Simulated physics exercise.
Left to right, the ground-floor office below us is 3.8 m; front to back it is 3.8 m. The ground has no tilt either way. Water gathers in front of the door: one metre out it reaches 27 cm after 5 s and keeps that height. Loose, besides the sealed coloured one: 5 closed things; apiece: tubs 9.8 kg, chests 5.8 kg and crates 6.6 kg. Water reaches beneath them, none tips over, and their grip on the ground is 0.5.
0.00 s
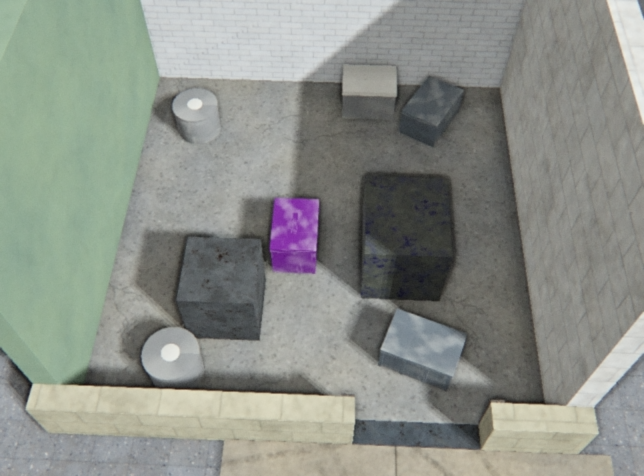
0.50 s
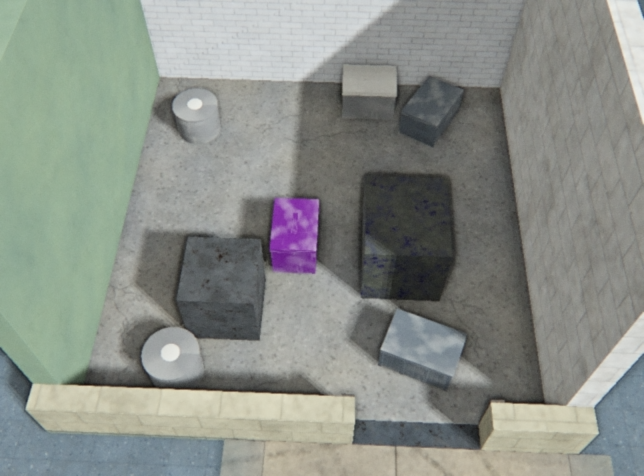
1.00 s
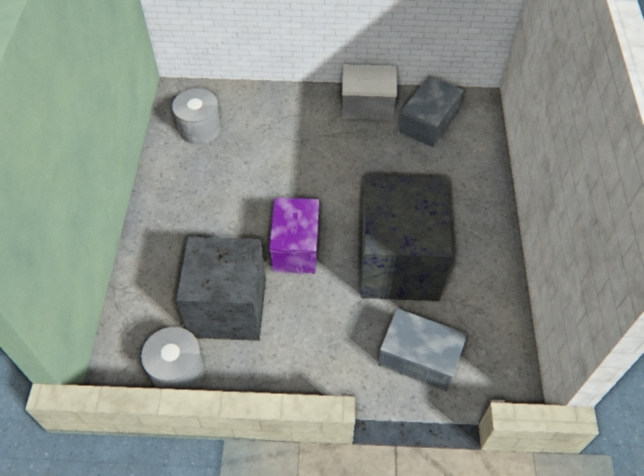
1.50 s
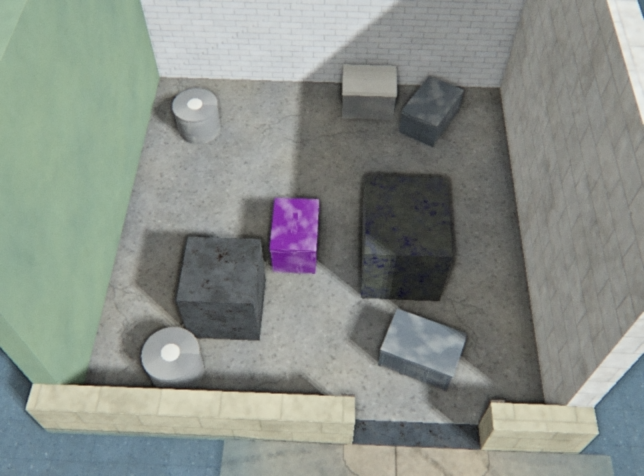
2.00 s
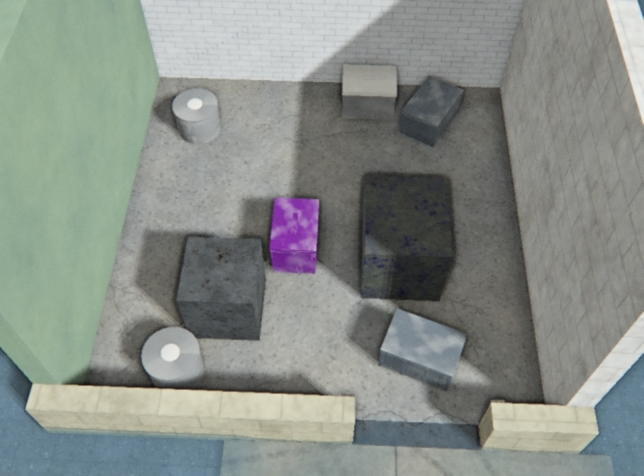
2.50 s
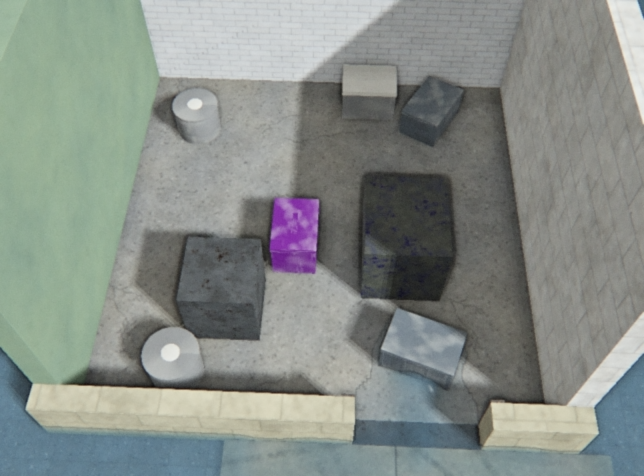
At first, boxes and two grey cylinders stand on the dry floor of a walled room, with grey paving outside. Bluish water covers the paving, then spreads over the pale path to the doorway. Finally, it slips through the gap onto the floor just inside, while the objects stay still.
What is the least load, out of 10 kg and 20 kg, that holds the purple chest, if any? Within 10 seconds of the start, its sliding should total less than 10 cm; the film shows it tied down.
Neither one succeeds.
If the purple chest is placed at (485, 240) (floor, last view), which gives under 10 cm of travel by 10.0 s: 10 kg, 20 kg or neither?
Result: Both fail.
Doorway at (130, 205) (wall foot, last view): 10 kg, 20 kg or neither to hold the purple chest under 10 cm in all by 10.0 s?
Under that change no listed mass suffices.
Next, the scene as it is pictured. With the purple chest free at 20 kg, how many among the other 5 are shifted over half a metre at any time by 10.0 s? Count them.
The total is 3.
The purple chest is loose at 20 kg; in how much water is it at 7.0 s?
Depth: Approx. 4 cm.
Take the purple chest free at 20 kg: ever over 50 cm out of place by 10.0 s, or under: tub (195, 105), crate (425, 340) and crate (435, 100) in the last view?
Not exceeded, Exceeded, Exceeded, in that order.
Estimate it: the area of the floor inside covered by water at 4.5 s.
The covered patch comes to about 4.5 m2.
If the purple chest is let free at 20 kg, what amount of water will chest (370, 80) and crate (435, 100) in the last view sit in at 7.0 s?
First about 5 cm, second about 8 cm.
After 3.5 s the purple chest would be 0 cm from its start with 10 kg and 0 cm from its start with 20 kg; 0 cm of water round it then.
After 4.5 s the purple chest would be 10 cm from its start with 10 kg and 0 cm from its start with 20 kg; 4 cm of water round it then.
After 7.0 s the purple chest would be 146 cm from its start with 10 kg and 44 cm from its start with 20 kg; 4 cm of water round it then.
After 10.0 s the purple chest would be 182 cm from its start with 10 kg and 64 cm from its start with 20 kg; 7 cm of water round it then.
